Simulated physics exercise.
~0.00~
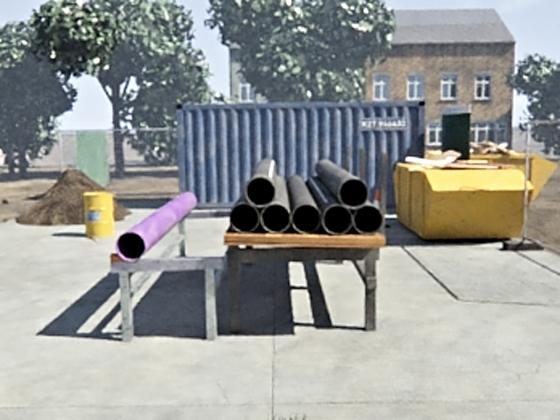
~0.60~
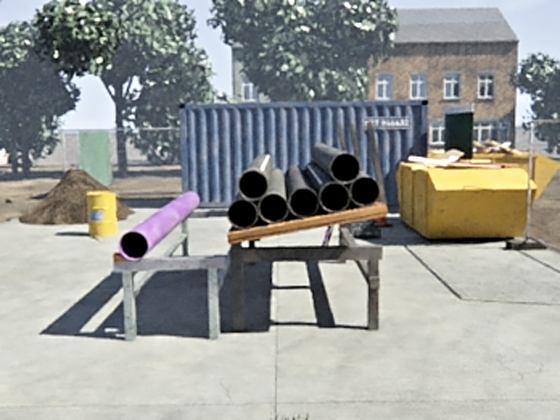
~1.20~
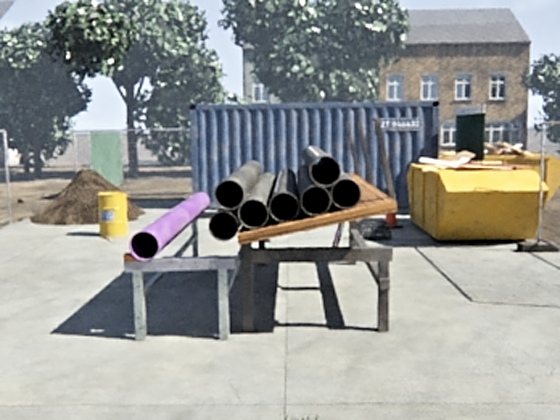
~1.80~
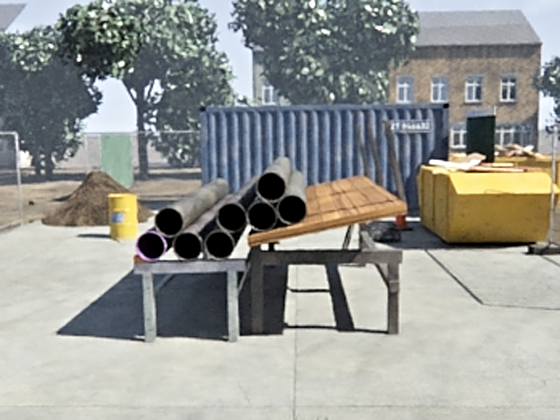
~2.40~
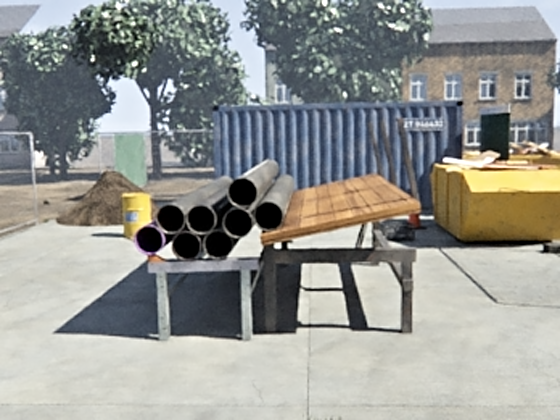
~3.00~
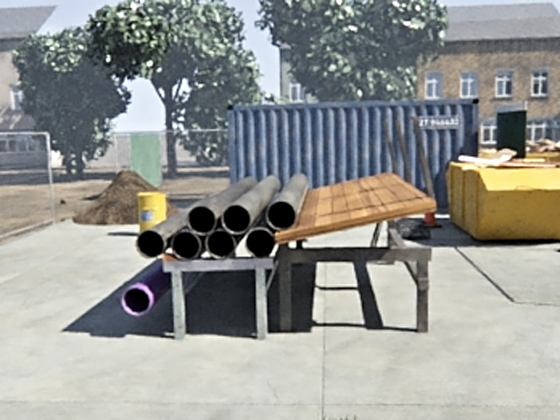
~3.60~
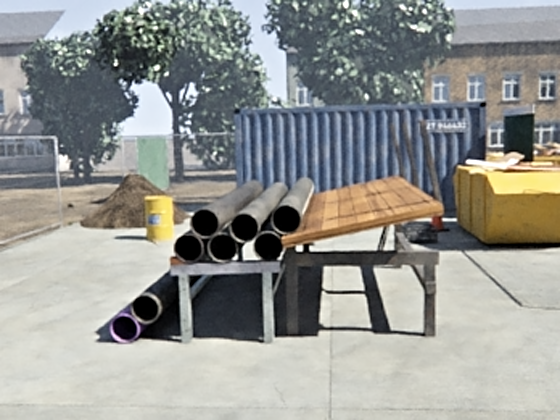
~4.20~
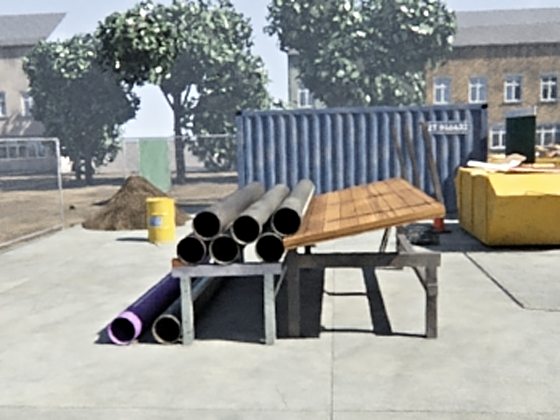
In a paved yard with a blue shipping container and a yellow skip behind, a purple pipe lies on a low metal rack beside a wooden deck stacked with black pipes. The deck tilts down to the left, and the black pipes begin rolling off it towards the rack. They crowd onto the rack around the purple pipe, leaving the deck bare. The purple pipe is pushed left over the end and drops towards the concrete. A black pipe follows it down. At the end both lie on the ground by the rack, the others piled above and the deck still tilted.
